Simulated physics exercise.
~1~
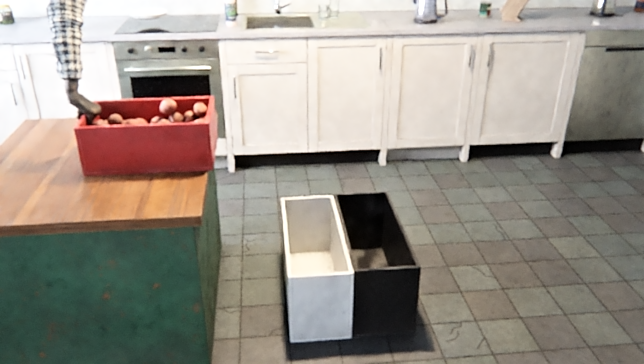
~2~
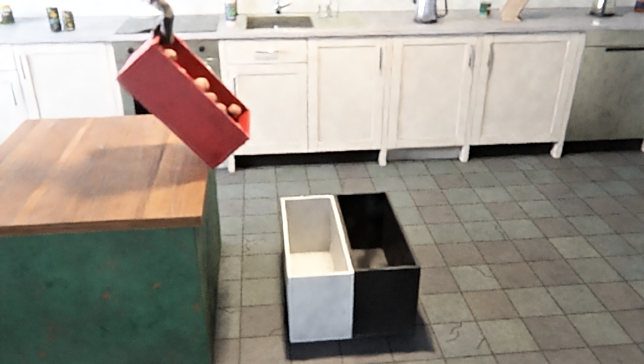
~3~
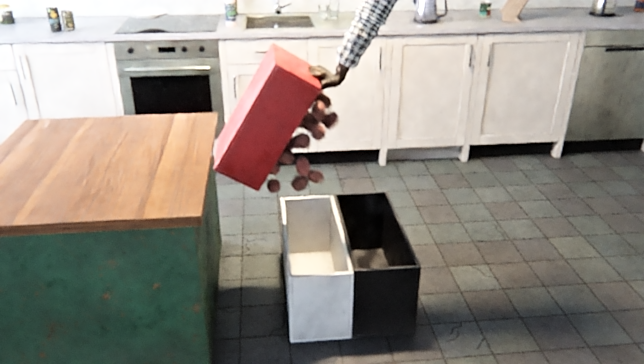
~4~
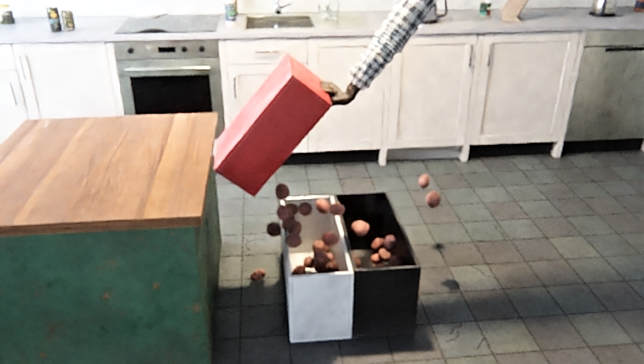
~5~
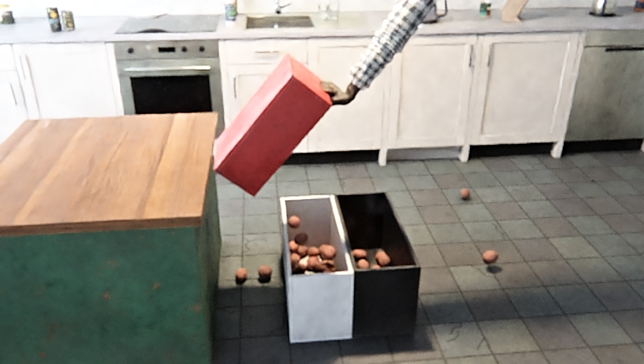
A gloved hand tips red potatoes from a red crate, most landing in two troughs below.
